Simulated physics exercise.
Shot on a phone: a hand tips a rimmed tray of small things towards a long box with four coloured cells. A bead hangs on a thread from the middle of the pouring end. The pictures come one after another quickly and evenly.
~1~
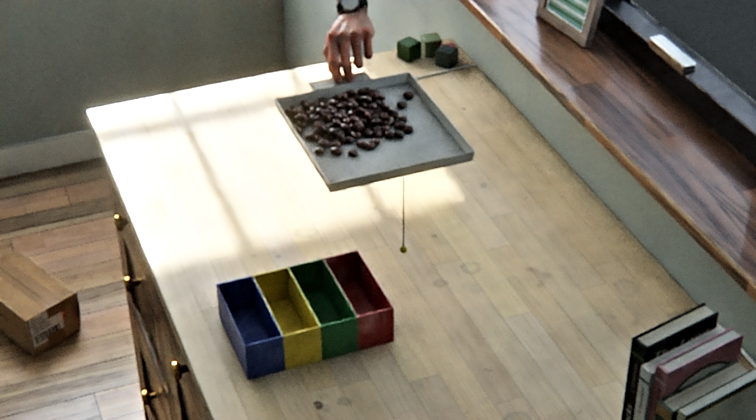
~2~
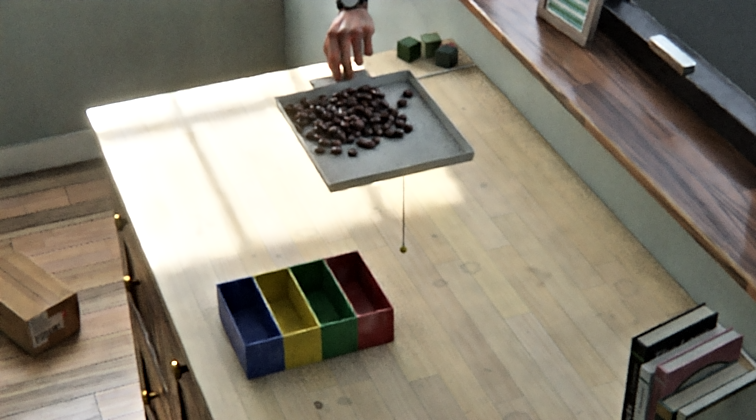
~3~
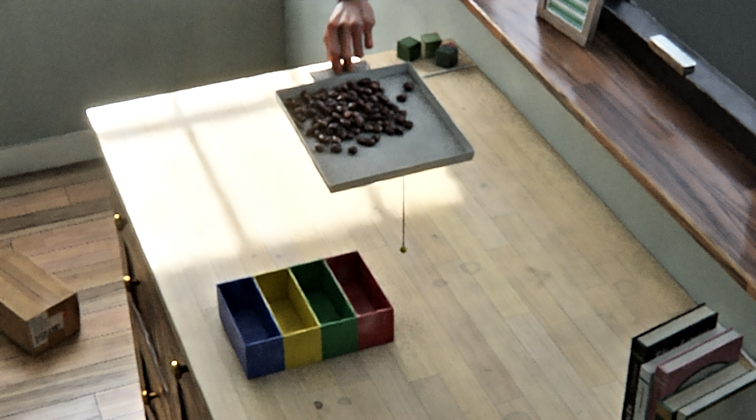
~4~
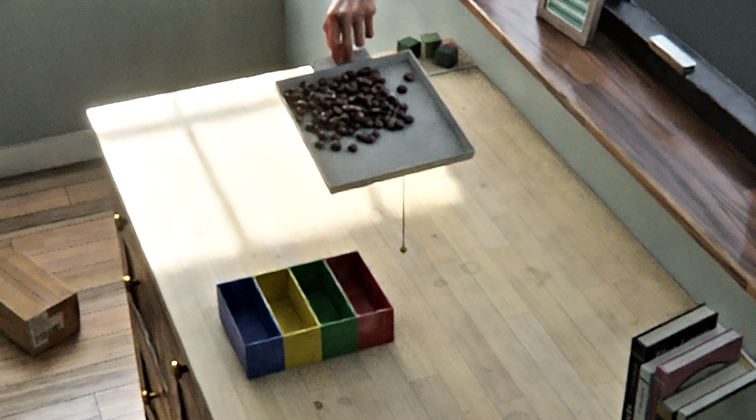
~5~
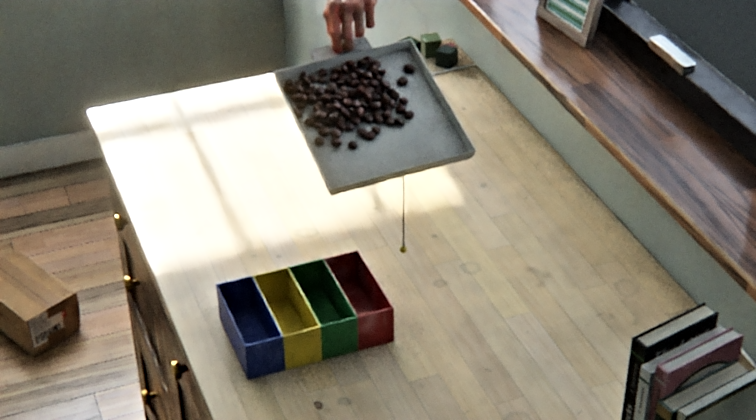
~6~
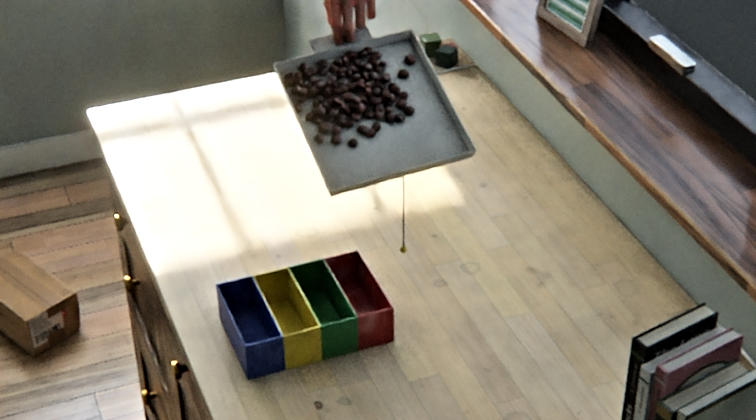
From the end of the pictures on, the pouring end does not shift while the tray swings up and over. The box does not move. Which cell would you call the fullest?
I would call the red cell the fullest.
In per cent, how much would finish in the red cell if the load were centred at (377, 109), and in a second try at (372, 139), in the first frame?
That would be 30 per cent, and then 40 per cent.
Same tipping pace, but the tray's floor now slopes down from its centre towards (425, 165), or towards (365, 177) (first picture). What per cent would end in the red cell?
0 % then 50 %, roughly.
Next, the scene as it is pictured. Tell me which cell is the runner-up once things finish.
Place 2: The cell in green.
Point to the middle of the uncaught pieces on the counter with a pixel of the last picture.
Their middle ends up at roughly (416, 325).
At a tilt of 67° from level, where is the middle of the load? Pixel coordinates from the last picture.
The centre of the load shows up near (367, 180) in the last view.
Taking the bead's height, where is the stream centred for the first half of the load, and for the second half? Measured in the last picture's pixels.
First roughly (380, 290), then roughly (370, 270).
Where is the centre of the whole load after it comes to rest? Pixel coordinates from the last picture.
Centre at rest, last view: Approx. (374, 321).
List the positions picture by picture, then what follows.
The first frame shows corners of the pouring end near (331, 182) and (472, 150), level; middle of the load near (348, 122), flat chocolate drops; bead on its thread near (403, 249); blue cell near (265, 354); yellow cell near (302, 345); green cell near (339, 335); red cell near (376, 326).
The second frame shows corners of the pouring end near (331, 182) and (472, 150), level; middle of the load near (348, 120).
The third frame shows corners of the pouring end near (331, 184) and (473, 150), tipped barely, lowest at the left corner; middle of the load near (348, 116).
The fourth frame shows corners of the pouring end near (331, 185) and (473, 149), tipped a little, lowest at the left corner; middle of the load near (352, 100).
The fifth frame shows corners of the pouring end near (331, 187) and (473, 149), tipped a little, lowest at the left corner; middle of the load near (348, 103).
The sixth frame shows corners of the pouring end near (331, 189) and (474, 149), tipped clearly, lowest at the left corner; middle of the load near (348, 97); blue cell near (265, 354); yellow cell near (302, 345); green cell near (339, 335); red cell near (376, 326).
Shortly afterwards, tray tipped steeply; the bulk on the tray; near a quarter falling or outside the box.
Next, tray tipped past a quarter turn; a little on the tray; near a quarter in the red cell; a little in the green cell; only a few in the yellow cell; near half falling or outside the box.
Some moments later, tray tipped past a quarter turn; near a third in the red cell; a little in the green cell; only a few in the yellow cell; near half falling or outside the box.
In the end, tray tipped past a quarter turn; near a third in the red cell; a little in the green cell; only a few in the yellow cell; none at all in the blue cell; near half outside the box.
